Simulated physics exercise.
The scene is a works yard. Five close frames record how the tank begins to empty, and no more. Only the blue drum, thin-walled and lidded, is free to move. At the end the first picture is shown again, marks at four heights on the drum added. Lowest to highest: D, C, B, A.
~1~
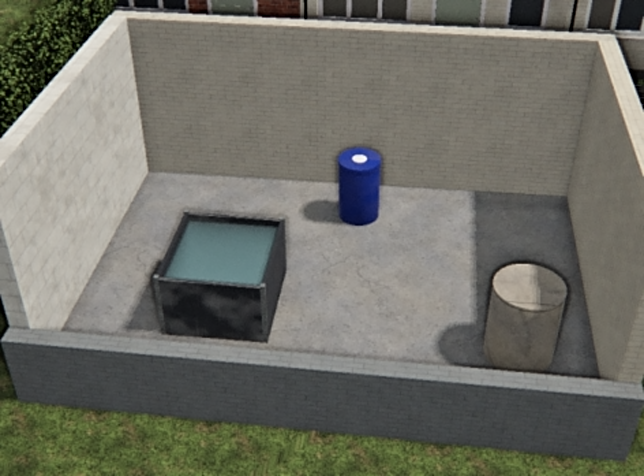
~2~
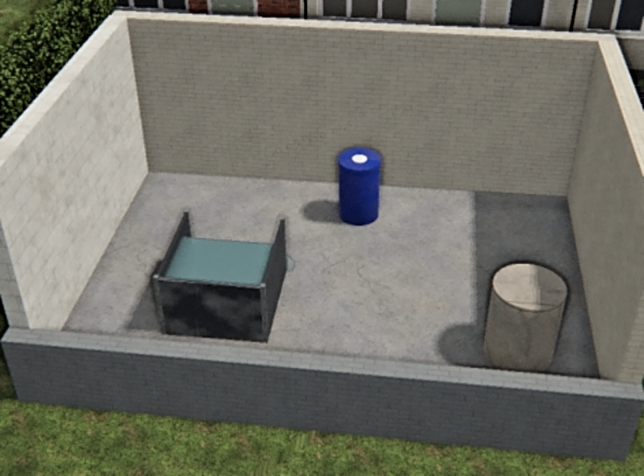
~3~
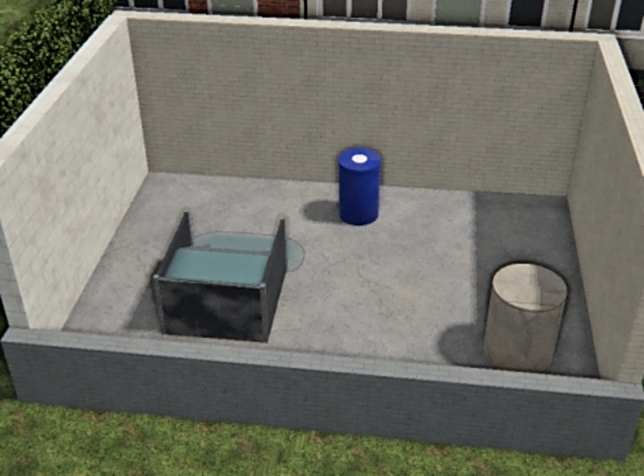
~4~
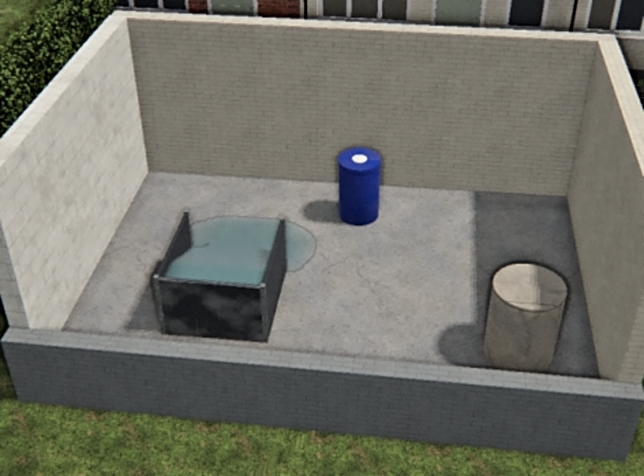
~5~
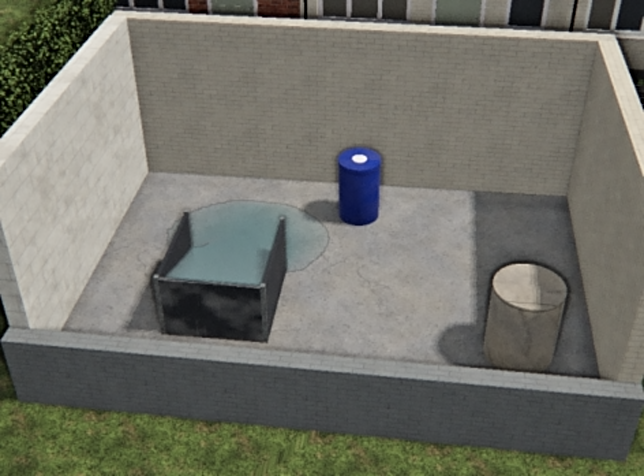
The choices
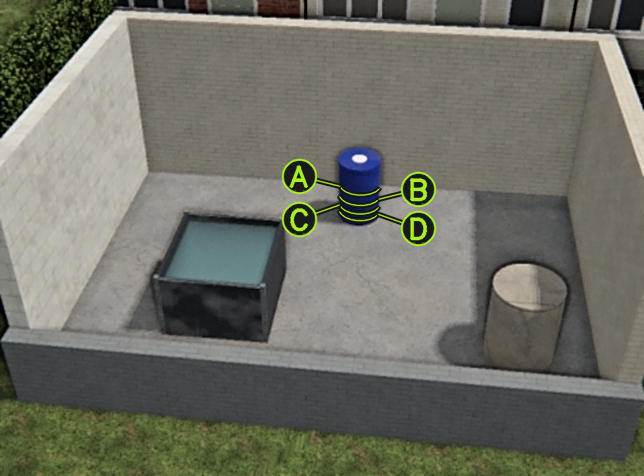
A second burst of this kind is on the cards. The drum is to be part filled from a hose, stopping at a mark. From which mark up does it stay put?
The answer is line C.
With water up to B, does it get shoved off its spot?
No.
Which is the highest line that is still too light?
That is line D.
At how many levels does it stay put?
Three of the four.
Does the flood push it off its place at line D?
Yes, it does.
On the marked copy, A at (358, 195); B at (357, 205); C at (357, 214); D at (357, 220); from the bottom up D, C, B, A.
Choosing A, it does not move.
Choosing B, it does not move.
Choosing C, it does not move.
Choosing D, it is pushed about its own width away.
